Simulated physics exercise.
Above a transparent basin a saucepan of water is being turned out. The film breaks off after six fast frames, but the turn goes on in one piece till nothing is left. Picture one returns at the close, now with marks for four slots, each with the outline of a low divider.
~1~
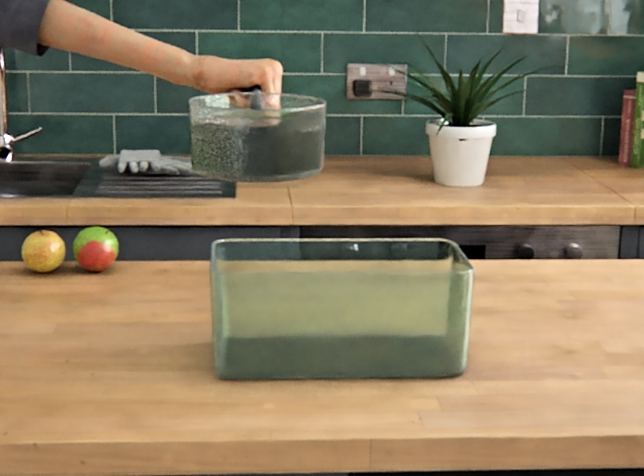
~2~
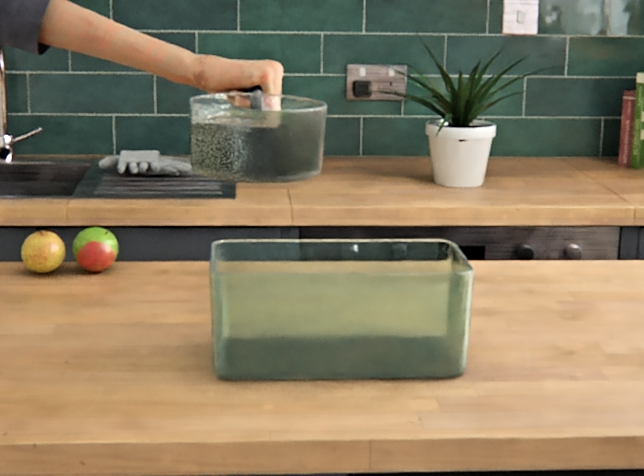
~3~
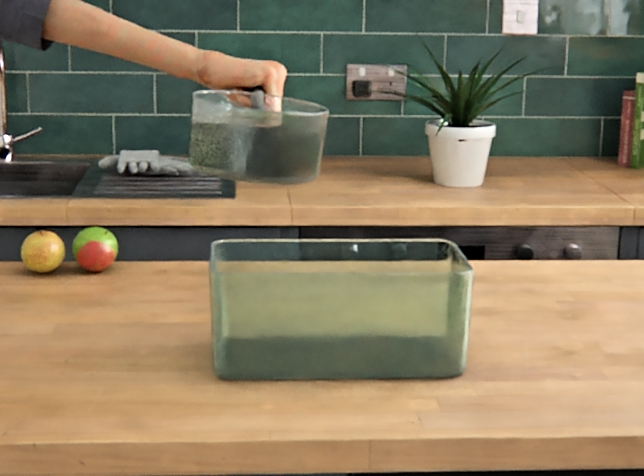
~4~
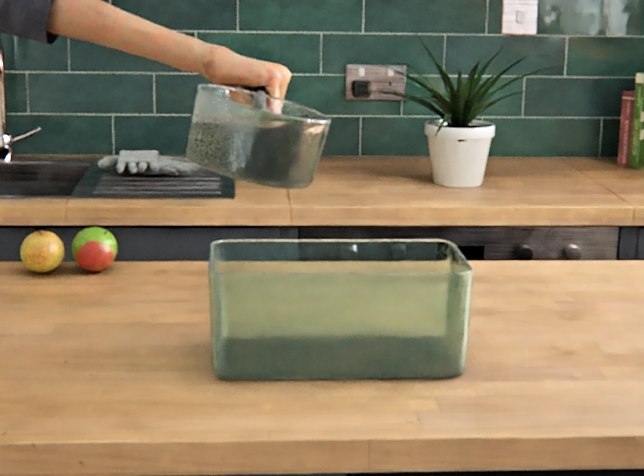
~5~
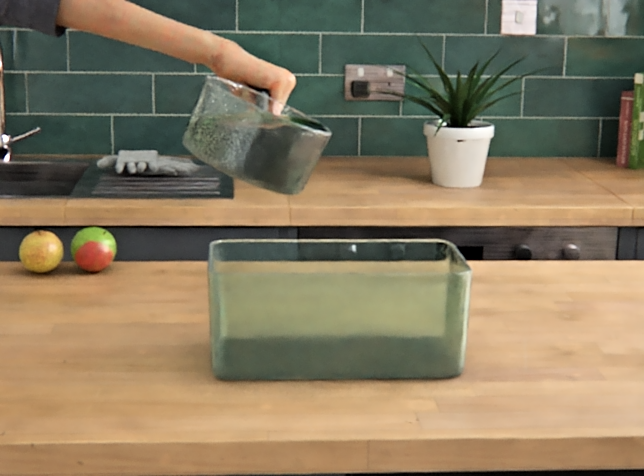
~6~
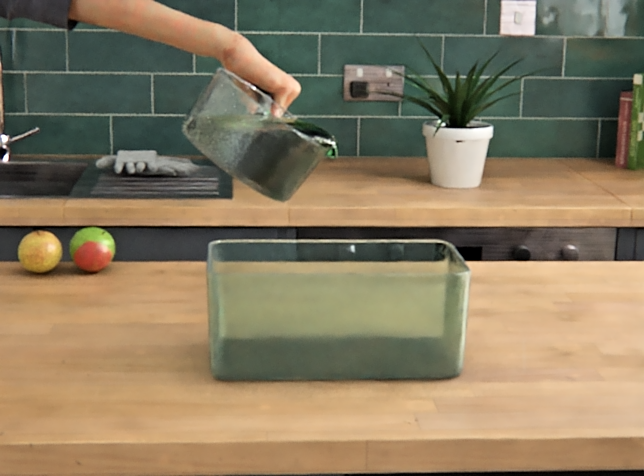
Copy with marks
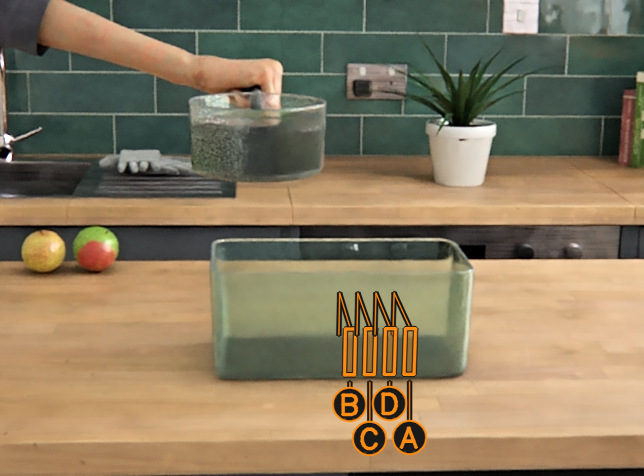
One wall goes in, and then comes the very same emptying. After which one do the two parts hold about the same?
C beats the others.
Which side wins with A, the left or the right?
More ends on the left.
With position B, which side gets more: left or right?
The right side.
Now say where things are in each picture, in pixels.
The first frame shows upright, lip at (323, 101); basin from (214, 377) to (466, 374); nothing has left yet.
The second frame shows upright, lip at (324, 104); nothing has left yet.
The third frame shows tipped about 6°, lip at (326, 109); nothing has left yet.
The fourth frame shows tipped about 14°, lip at (328, 118); nothing has left yet.
The fifth frame shows tipped about 23°, lip at (329, 131); nothing has left yet.
The sixth frame shows tipped about 35°, lip at (327, 146); water is over the lip, down to (334, 157).
On the marked copy, A at (409, 381); B at (349, 382); C at (369, 382); D at (389, 381).
With A, about 88 % ends left of the wall and 8 % right of it; 4 % is lost outside.
With B, about 31 % ends left of the wall and 68 % right of it.
With C, about 49 % ends left of the wall and 50 % right of it.
With D, about 70 % ends left of the wall and 28 % right of it.
